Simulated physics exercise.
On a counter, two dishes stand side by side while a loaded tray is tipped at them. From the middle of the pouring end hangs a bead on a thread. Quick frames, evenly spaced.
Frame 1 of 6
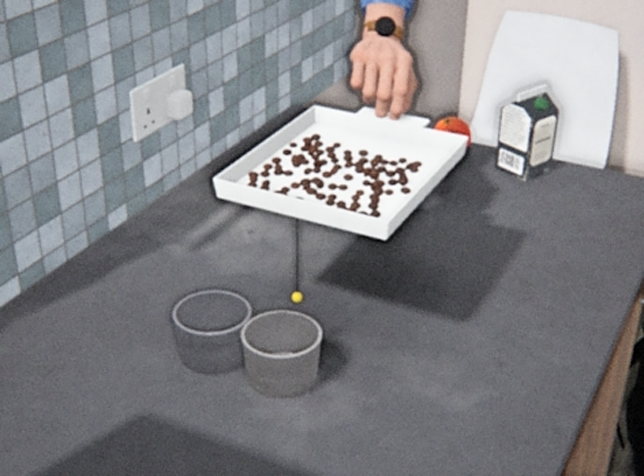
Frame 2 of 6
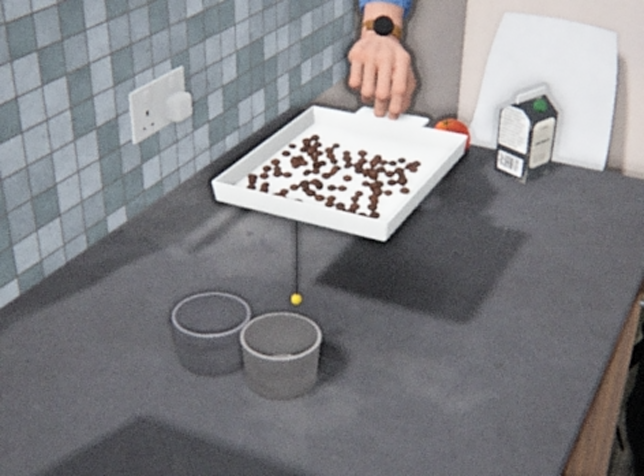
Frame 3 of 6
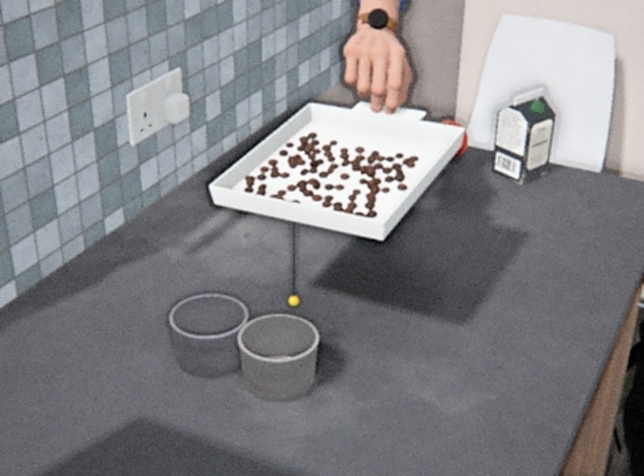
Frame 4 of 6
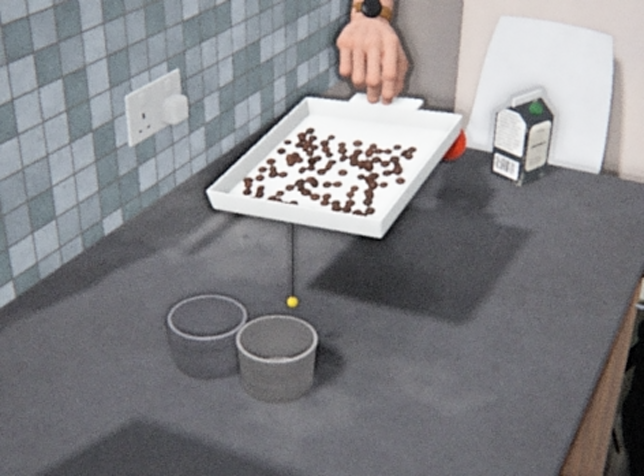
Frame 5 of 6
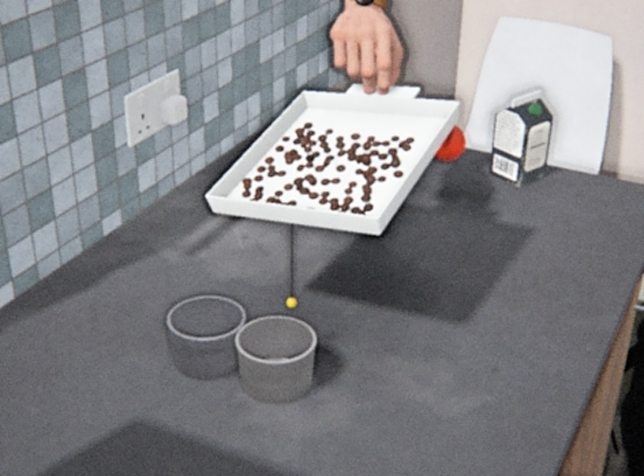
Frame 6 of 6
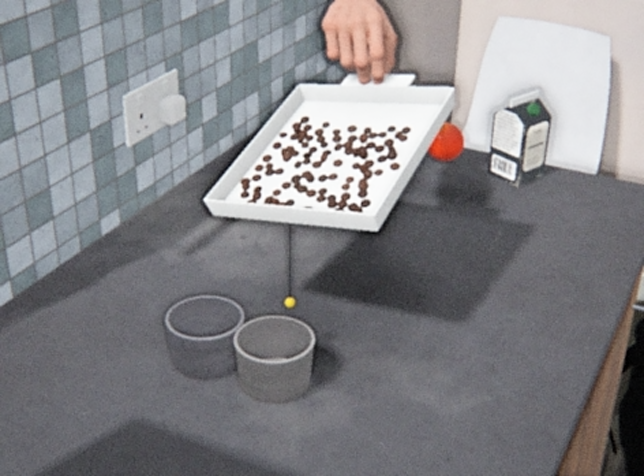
A white tray of small brown pieces, held by a hand at its far edge, starts out nearly steady above two empty round dishes on a dark counter. The hand then raises the far edge bit by bit, slanting the tray toward its near left corner, while the pieces stay spread across it.
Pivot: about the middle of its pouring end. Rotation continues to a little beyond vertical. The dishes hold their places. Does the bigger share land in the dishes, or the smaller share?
The smaller share lands in them.
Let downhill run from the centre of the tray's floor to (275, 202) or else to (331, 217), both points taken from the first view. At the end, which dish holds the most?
First the dish on the left, then right.
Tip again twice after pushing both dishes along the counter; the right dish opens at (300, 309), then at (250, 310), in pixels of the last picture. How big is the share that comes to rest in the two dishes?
In turn 90 and 60 in a hundred.
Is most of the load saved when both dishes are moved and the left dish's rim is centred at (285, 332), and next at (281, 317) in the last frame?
Taking the places in turn, it's shy of half and then shy of half.
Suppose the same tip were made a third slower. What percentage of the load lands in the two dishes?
Around 20 percent.
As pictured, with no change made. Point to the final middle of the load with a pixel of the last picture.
Close to (231, 327) in the last view.
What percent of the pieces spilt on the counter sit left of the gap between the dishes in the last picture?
I'd put it at close to 60 per cent.
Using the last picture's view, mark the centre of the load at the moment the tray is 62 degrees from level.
I'd mark the middle close to (255, 194).
Soon after the last picture, tray tipped steeply; all on the tray.
A little later, tray tipped past a quarter turn; about two thirds on the tray; a small part in the left dish; a small part outside both; a small part in the air.
Later still, tray tipped past a quarter turn; a small part in the left dish; most outside both.
At rest, tray tipped past a quarter turn; none in the right dish; a small part in the left dish; most outside both.
